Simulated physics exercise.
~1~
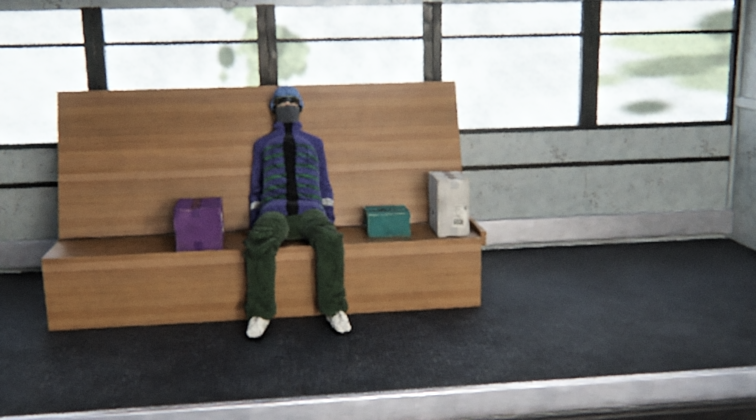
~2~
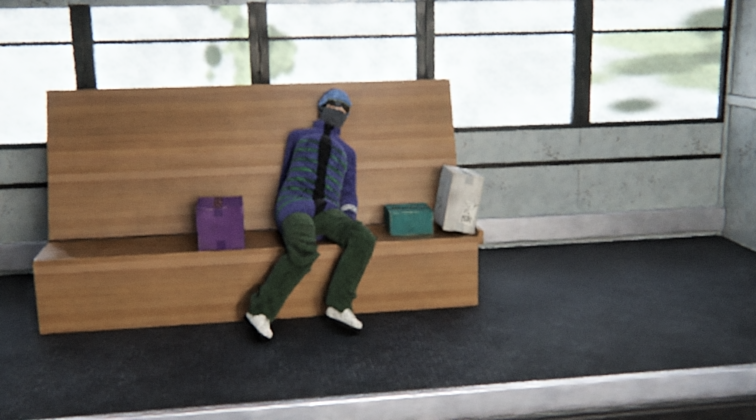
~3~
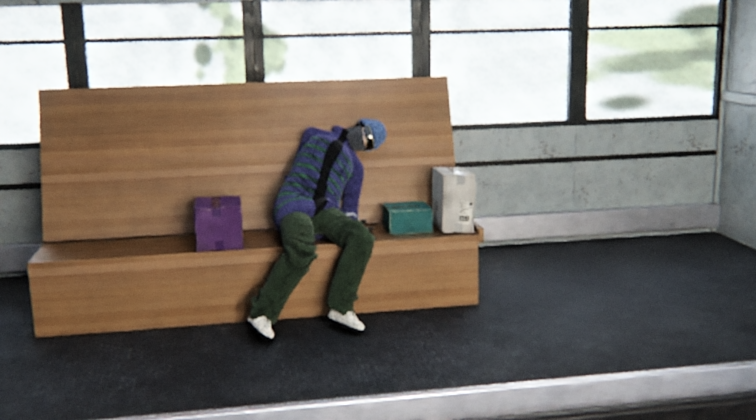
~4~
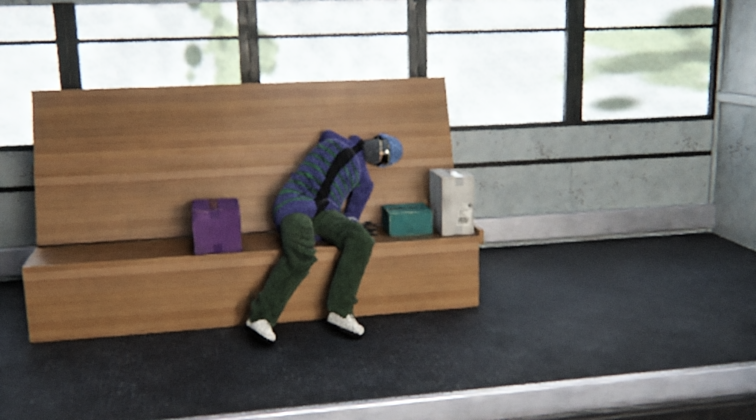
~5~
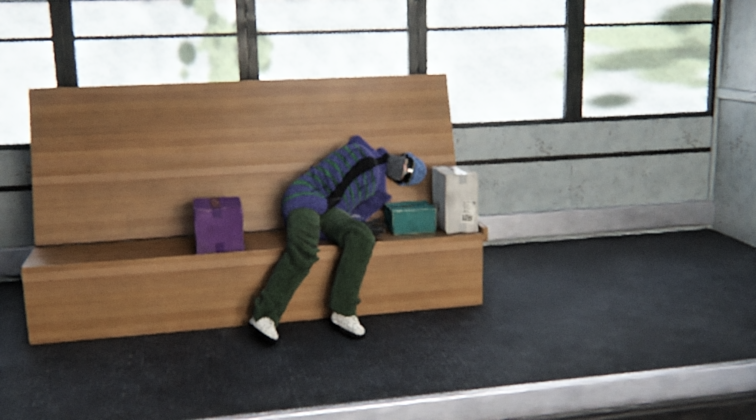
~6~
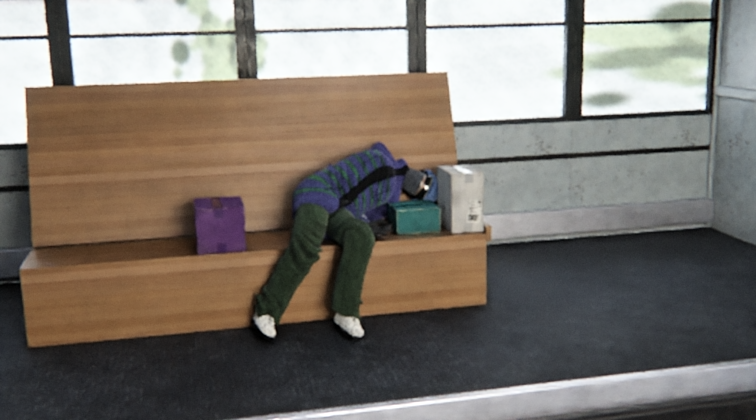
A masked person in a blue cap, slumped on a wooden bench, slid a little right, then folded sideways until their head hung by the teal box; the purple and white boxes also shifted right, the white one briefly tilting, and everything stayed on.
